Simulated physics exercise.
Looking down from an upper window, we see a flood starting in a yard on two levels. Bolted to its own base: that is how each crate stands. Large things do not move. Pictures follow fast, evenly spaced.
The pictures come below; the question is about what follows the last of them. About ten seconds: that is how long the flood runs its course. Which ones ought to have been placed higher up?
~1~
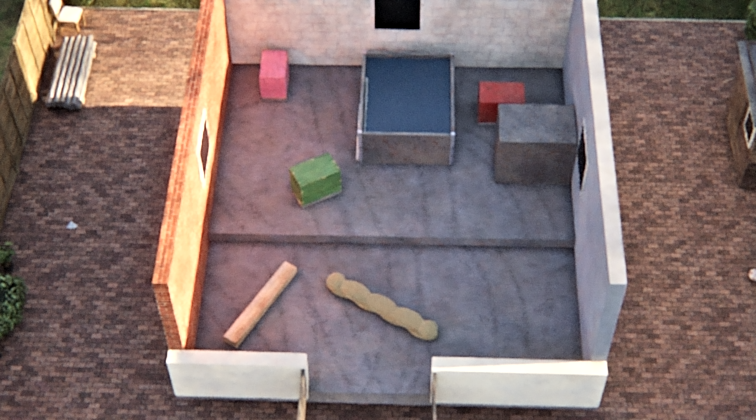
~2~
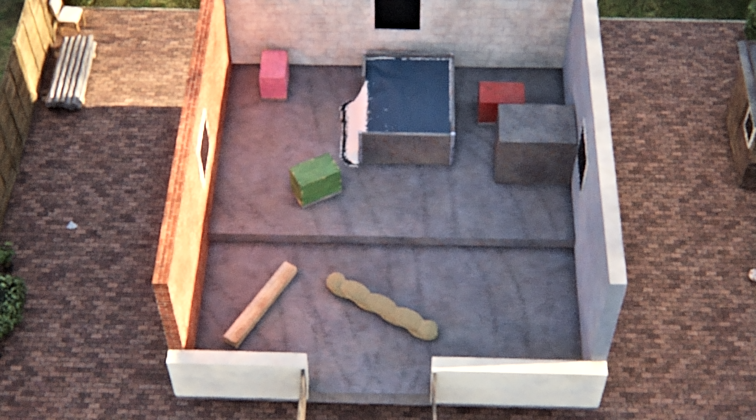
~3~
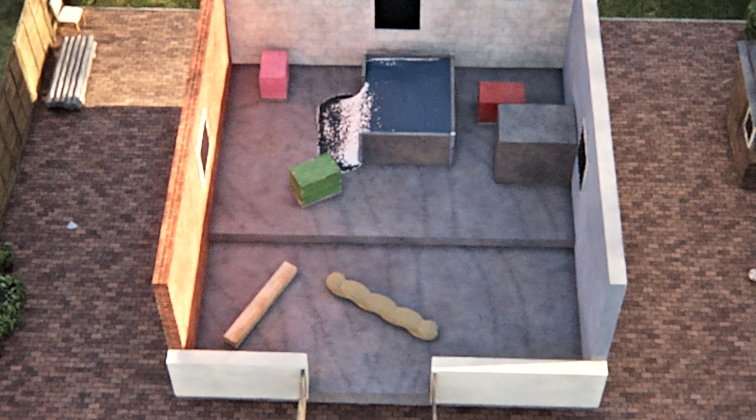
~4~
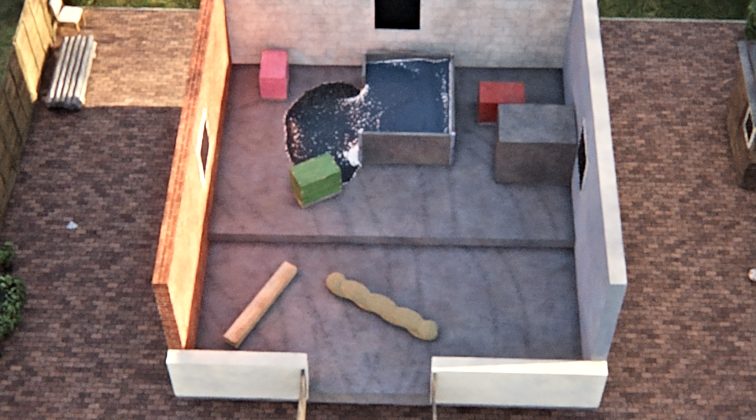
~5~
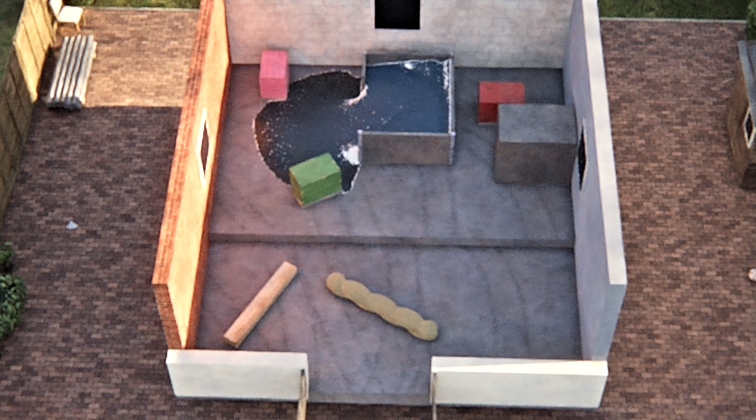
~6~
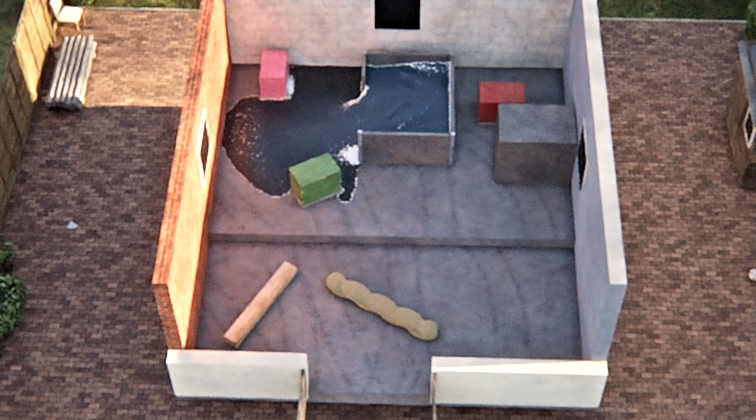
As I see it, the pink crate is not protected by its plinth; the green crate is not protected by its plinth; the red crate is protected by its plinth.
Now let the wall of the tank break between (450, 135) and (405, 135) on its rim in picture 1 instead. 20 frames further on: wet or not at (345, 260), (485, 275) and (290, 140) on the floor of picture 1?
Spot one inundated, spot two inundated, spot three spared.
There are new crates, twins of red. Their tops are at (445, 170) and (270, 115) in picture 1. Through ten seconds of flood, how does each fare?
Going in order, the first stays untouched and the second does get wet.
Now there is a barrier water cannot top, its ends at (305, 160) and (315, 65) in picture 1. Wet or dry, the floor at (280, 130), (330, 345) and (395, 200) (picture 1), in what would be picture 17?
Taking the three spots in order: Spared, spared, soaked.
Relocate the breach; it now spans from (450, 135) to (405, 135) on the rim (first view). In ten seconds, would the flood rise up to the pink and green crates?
Note: Pink one is left dry; green one is left dry.
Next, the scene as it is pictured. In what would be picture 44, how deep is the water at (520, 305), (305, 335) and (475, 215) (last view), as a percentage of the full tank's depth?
My figures are about 0, 6 and 0 percent.
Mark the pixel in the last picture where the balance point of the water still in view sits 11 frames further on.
Roughly (314, 141) in the last picture.
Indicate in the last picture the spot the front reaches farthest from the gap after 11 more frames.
The wet point farthest out is around (194, 357).
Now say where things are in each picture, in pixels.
Still water in the tank at (407, 96), in the first frame.
The front is at (353, 103), out from the gap at (364, 122), in the second frame.
Water pours out at (364, 124) and has run to (334, 100), in the third frame.
Water pours out at (364, 125) and has run to (289, 116), in the fourth frame.
The front is at (260, 118), out from the gap at (364, 125), in the fifth frame.
The front is at (225, 120), out from the gap at (364, 125), in the sixth frame.
A moment on, water covers 20 % of the floor; the pink crate water round its plinth, the green crate water round its plinth, the red crate not reached.
Next, water covers 30 % of the floor; the pink crate water round its plinth, the green crate water round its plinth, the red crate not reached.
Then, water covers 40 % of the floor; the pink crate water round its plinth, the green crate water round its plinth, the red crate not reached.
Later, water covers 65 % of the floor; the pink crate water round its plinth, the green crate water round its plinth, the red crate water round its plinth.
In the end, water covers 80 % of the floor; the pink crate was topped, the green crate was topped, the red crate stayed above the water.
